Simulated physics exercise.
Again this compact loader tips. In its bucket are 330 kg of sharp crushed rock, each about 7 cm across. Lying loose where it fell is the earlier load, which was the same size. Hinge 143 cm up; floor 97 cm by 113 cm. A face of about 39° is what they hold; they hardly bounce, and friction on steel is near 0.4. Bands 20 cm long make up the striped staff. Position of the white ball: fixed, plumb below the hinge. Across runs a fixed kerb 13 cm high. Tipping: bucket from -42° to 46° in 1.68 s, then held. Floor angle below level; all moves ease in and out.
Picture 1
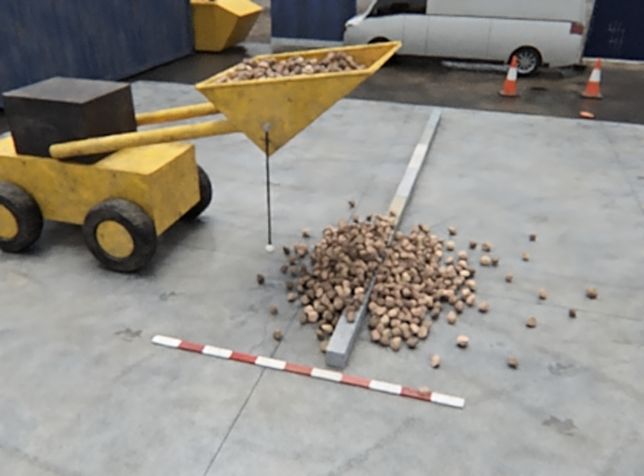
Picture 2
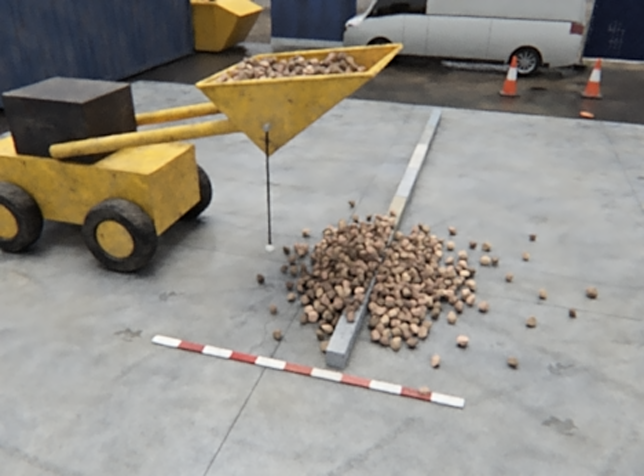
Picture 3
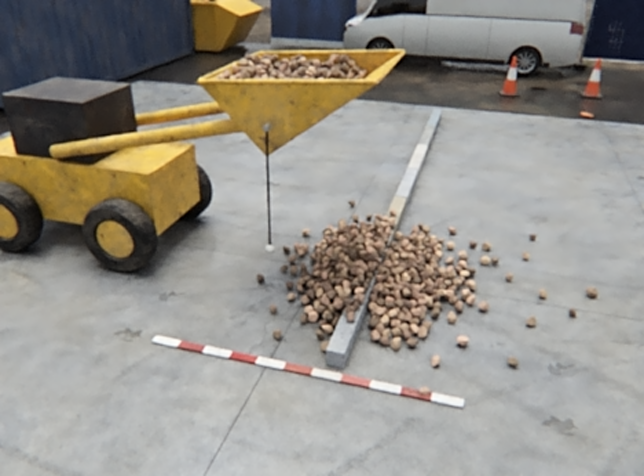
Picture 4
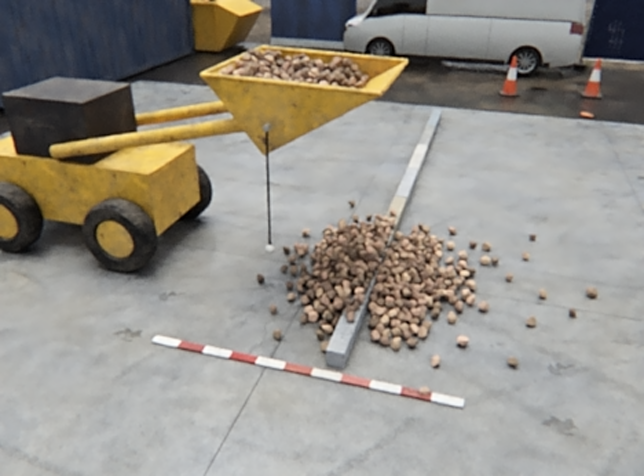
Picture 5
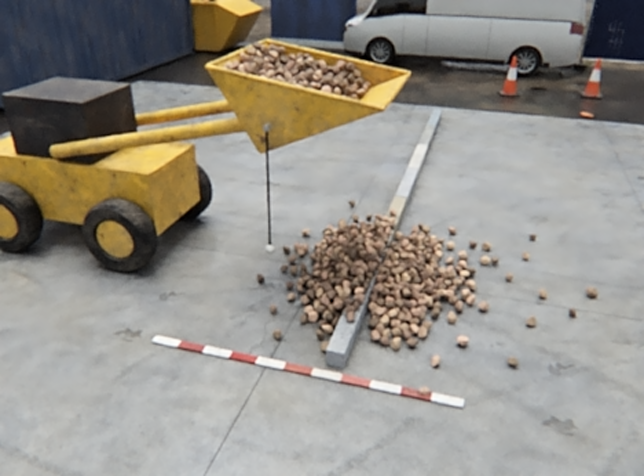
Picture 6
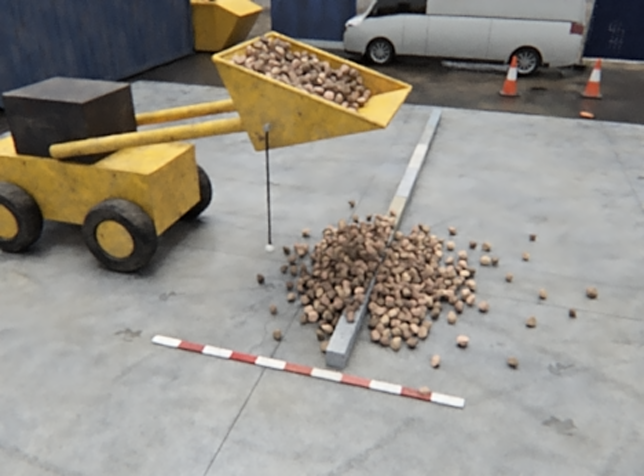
The yellow loader's bucket of brown stones tilts slightly downward to the right above a loose pile.
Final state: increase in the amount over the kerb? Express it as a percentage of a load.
About 87 %.
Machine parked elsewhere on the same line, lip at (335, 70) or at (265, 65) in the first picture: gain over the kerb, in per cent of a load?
Some 40 percent first and 0 percent second.
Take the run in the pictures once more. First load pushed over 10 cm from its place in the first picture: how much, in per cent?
5 %.
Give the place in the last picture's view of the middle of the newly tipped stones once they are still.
They end up centred around (411, 267).
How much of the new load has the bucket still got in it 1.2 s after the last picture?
Roughly 30 per cent remains inside.
Then, 0.7 s after the last picture the floor is at 32°; in per cent of one load, 100 in the bucket, 60 on this side of the kerb, 40 over the kerb; the foremost stones are at (540, 290).
Then, 1.2 s after the last picture the floor is at 46°; in per cent of one load, 32 in the bucket, 93 on this side of the kerb, 76 over the kerb; the foremost stones are at (540, 290).
Then, 1.5 s after the last picture the floor is at 46°; in per cent of one load, 0 in the bucket, 83 on this side of the kerb, 117 over the kerb; the foremost stones are at (540, 289).
Then, 4.1 s after the last picture the floor is at 46°; in per cent of one load, 0 in the bucket, 73 on this side of the kerb, 127 over the kerb; the foremost stones are at (561, 297). Net gain over the kerb, 87.
